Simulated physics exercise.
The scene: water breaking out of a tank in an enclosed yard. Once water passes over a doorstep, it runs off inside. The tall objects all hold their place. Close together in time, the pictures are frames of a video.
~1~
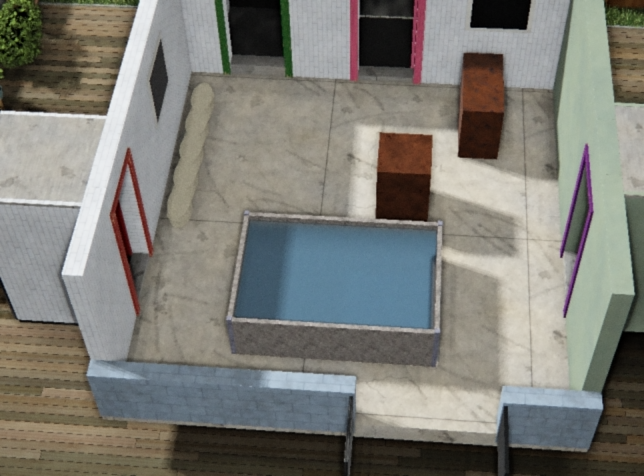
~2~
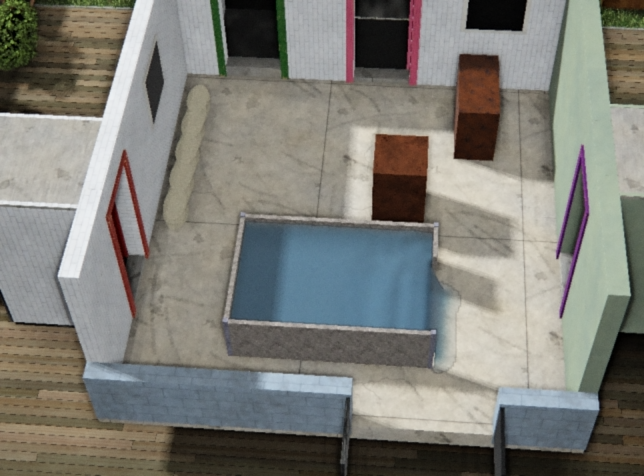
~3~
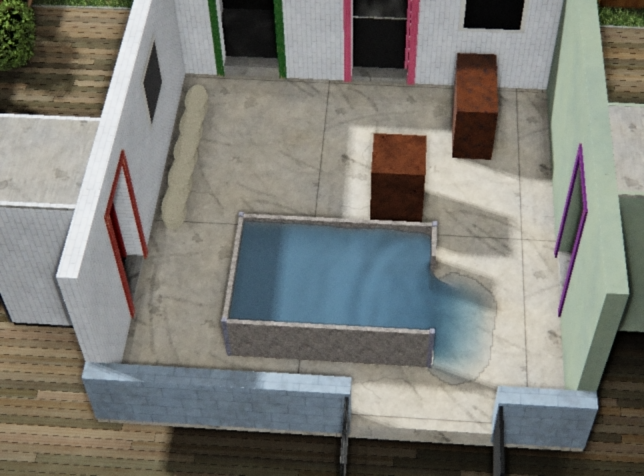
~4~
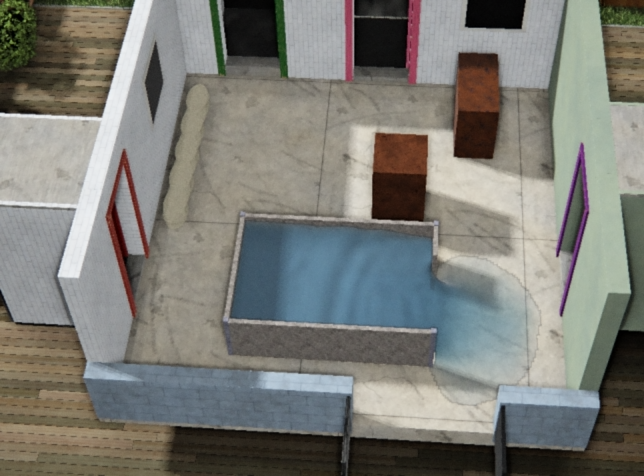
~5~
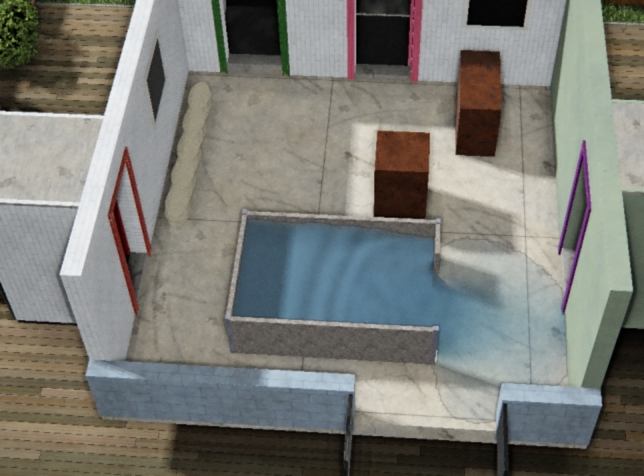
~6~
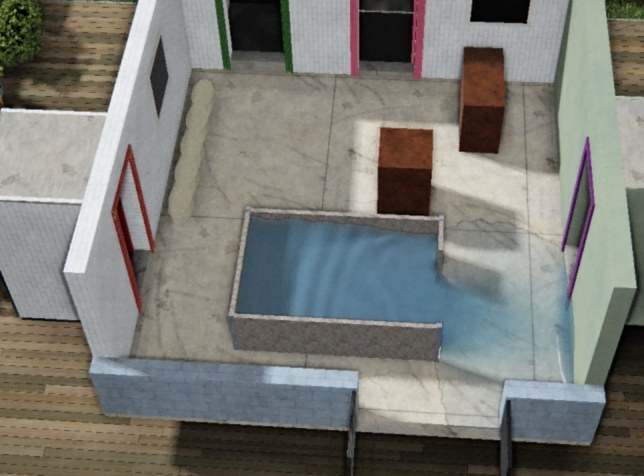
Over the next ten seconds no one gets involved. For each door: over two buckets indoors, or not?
Red door: Two buckets or fewer; pink door: Two buckets or fewer; purple door: Over two buckets; green door: Two buckets or fewer.
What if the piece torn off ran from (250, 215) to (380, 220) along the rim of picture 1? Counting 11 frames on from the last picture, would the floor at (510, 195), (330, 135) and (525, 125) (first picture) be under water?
As listed: Clear, flooded, no water.
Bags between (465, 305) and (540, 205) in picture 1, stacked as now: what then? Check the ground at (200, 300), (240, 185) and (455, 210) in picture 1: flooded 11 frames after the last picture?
First spot spared, second spared, third inundated.
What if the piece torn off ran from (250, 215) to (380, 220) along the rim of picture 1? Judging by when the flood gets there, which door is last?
My answer is the red door.
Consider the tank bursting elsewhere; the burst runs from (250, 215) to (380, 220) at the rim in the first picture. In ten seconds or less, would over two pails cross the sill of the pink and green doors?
The pink door tops the limit, while the green door tops the limit.
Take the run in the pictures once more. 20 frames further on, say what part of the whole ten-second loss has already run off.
I'd put it at 45 per cent.
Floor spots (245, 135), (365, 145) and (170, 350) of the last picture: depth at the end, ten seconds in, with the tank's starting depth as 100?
Going in order, roughly 12, 4 and 8 %.
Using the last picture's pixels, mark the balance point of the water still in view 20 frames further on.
Near (433, 283).
A moment on, water covers 15 % of the floor; the red door not reached, the pink door not reached, the purple door over two buckets in, the green door not reached.
Next, water covers 25 % of the floor; the red door not reached, the pink door not reached, the purple door far over two buckets in, the green door not reached.
Then, water covers 45 % of the floor; the red door not reached, the pink door not reached, the purple door far over two buckets in, the green door not reached.
Later, water covers 80 % of the floor; the red door wet at the sill, nothing in, the pink door wet at the sill, nothing in, the purple door far over two buckets in, the green door wet at the sill, nothing in.
In the end, water covers 95 % of the floor; the red door wet at the sill, nothing in, the pink door wet at the sill, nothing in, the purple door far over two buckets in, the green door wet at the sill, nothing in.
